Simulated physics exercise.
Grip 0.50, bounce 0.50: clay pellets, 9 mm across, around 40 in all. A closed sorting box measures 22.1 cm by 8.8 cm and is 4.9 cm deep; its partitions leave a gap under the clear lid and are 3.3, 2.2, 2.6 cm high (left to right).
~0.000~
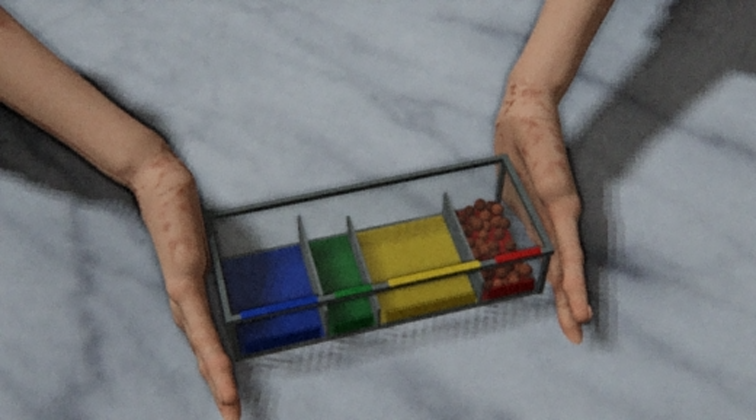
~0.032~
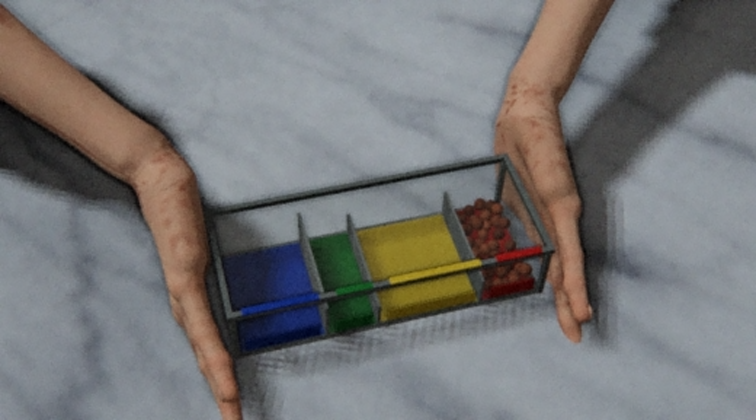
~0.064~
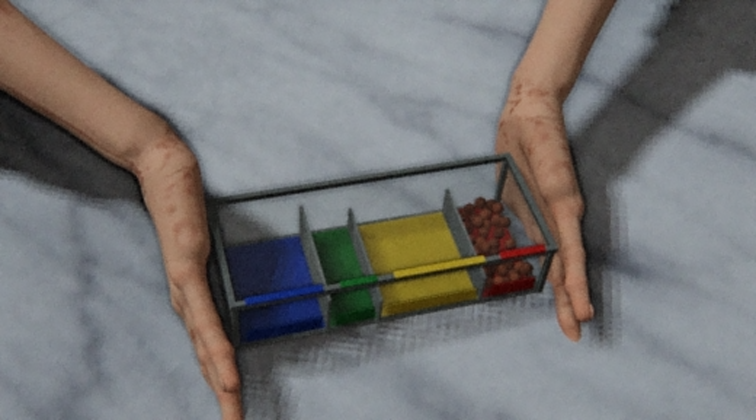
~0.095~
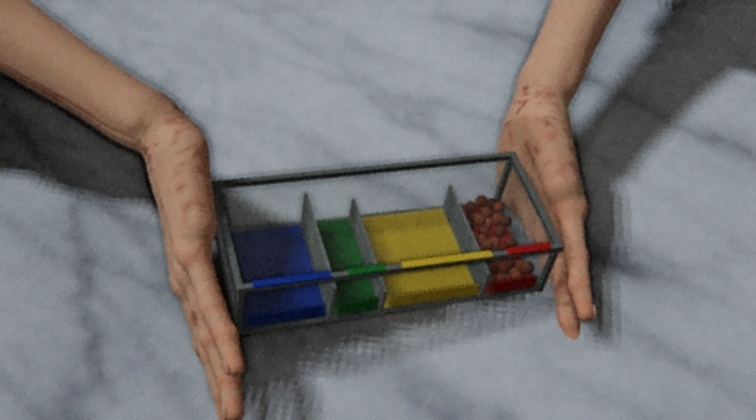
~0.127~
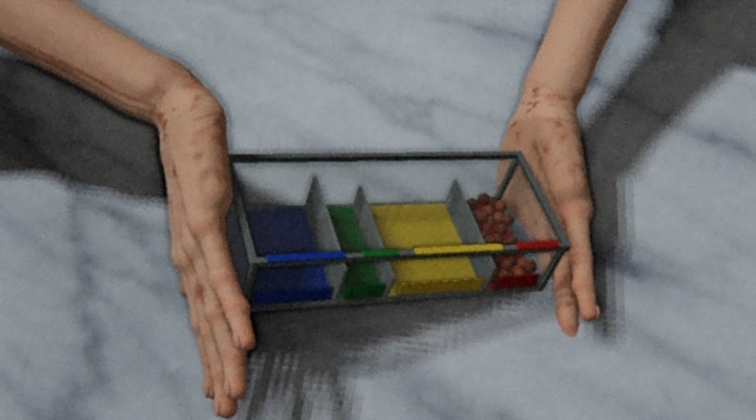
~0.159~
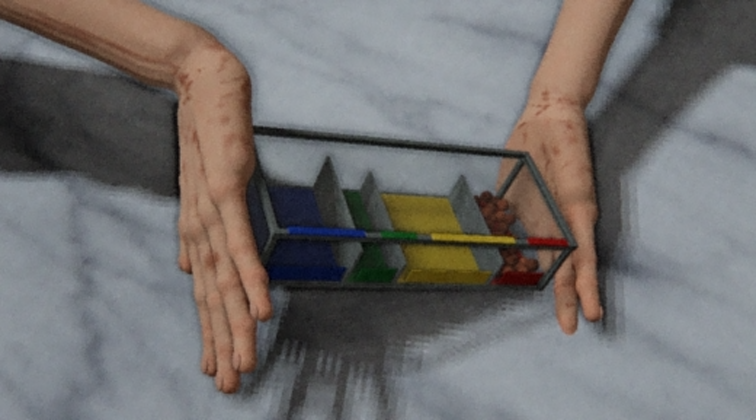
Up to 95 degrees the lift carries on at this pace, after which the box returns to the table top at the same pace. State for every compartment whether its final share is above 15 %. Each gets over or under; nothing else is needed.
Red compartment ends over. Blue compartment ends under. Green compartment ends under. Yellow compartment ends under.
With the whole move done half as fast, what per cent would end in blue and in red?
Then: Blue 0, red 100.
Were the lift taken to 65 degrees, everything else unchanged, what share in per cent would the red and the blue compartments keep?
Red: 100 per cent; blue: 0 per cent.
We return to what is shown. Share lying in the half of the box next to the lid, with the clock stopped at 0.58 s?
Some 20 per cent.
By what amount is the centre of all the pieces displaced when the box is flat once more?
Roughly 1.0 cm.
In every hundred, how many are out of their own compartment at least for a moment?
Roughly 0 in a hundred.
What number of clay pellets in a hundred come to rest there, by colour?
Going by colour, red ends with 100, blue with 0, green with 0 and yellow with 0.
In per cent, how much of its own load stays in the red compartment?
I'd estimate about 100 %.
After 0.58 s, tilt 94 degrees; red 100 %.
After 0.87 s, tilt 38 degrees; red 100 %.
After 1.25 s, tilt 0 degrees; red 100 %.
At rest (1.5 s), red 100 %, blue 0 %, green 0 %, yellow 0 %.
